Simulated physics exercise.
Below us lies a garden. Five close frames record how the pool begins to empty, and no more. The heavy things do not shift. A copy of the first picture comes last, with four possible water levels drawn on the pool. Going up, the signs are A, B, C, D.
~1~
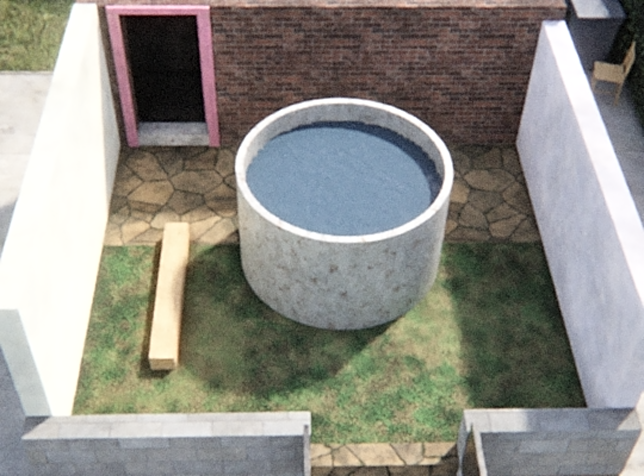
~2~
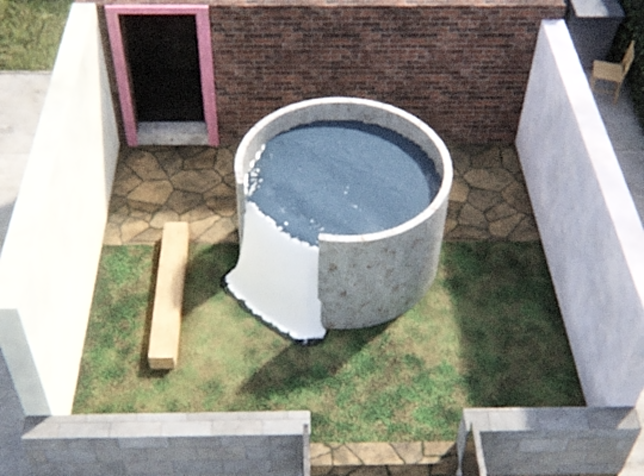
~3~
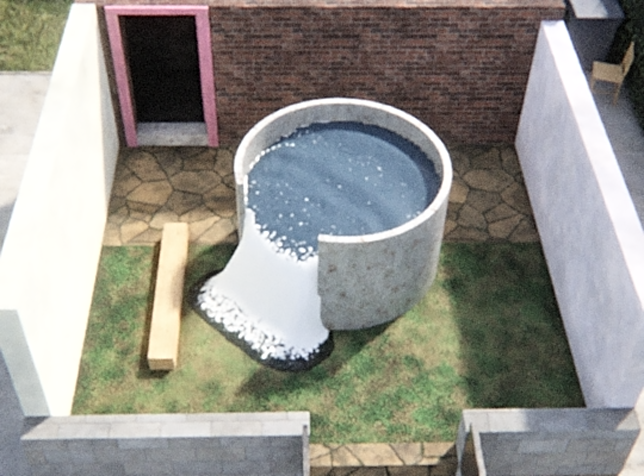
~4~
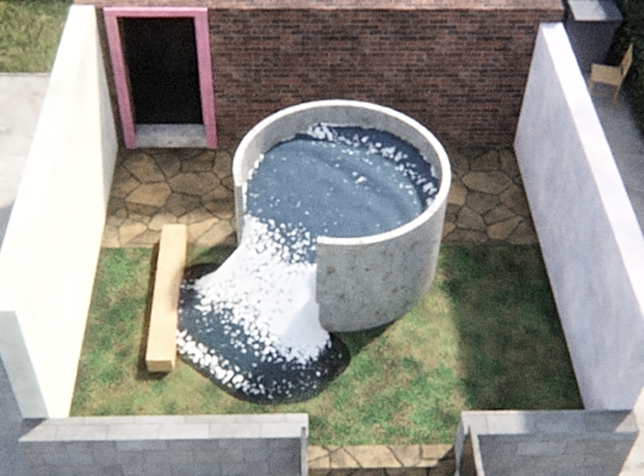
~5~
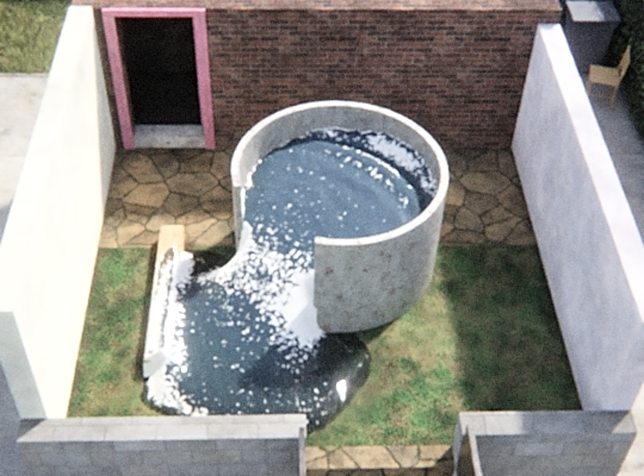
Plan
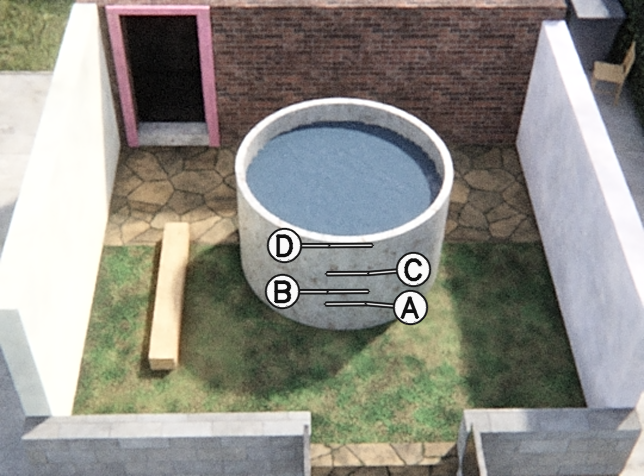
In a walled garden with a pink doorway, a round stone pool sits full of still water beside a wooden beam. Part of its front left side opens and water pours out in a white sheet onto the grass. The dark, foam-flecked puddle widens across the lawn, reaching the beam and washing over it.
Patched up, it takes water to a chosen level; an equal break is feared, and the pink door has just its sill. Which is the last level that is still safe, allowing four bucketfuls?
I would pick mark B.
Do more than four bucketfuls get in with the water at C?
Yes, it does.
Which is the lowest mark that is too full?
That is mark C.
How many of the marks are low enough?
Two of them.
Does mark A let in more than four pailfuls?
No, that is safe.
On the marked copy, A at (346, 303); B at (347, 291); C at (348, 273); D at (349, 245); from the bottom up A, B, C, D.
If A is chosen, nothing gets over.
If B is chosen, a bucket or two gets in.
If C is chosen, about 11 bucketfuls get in.
If D is chosen, dozens of bucketfuls pour in.
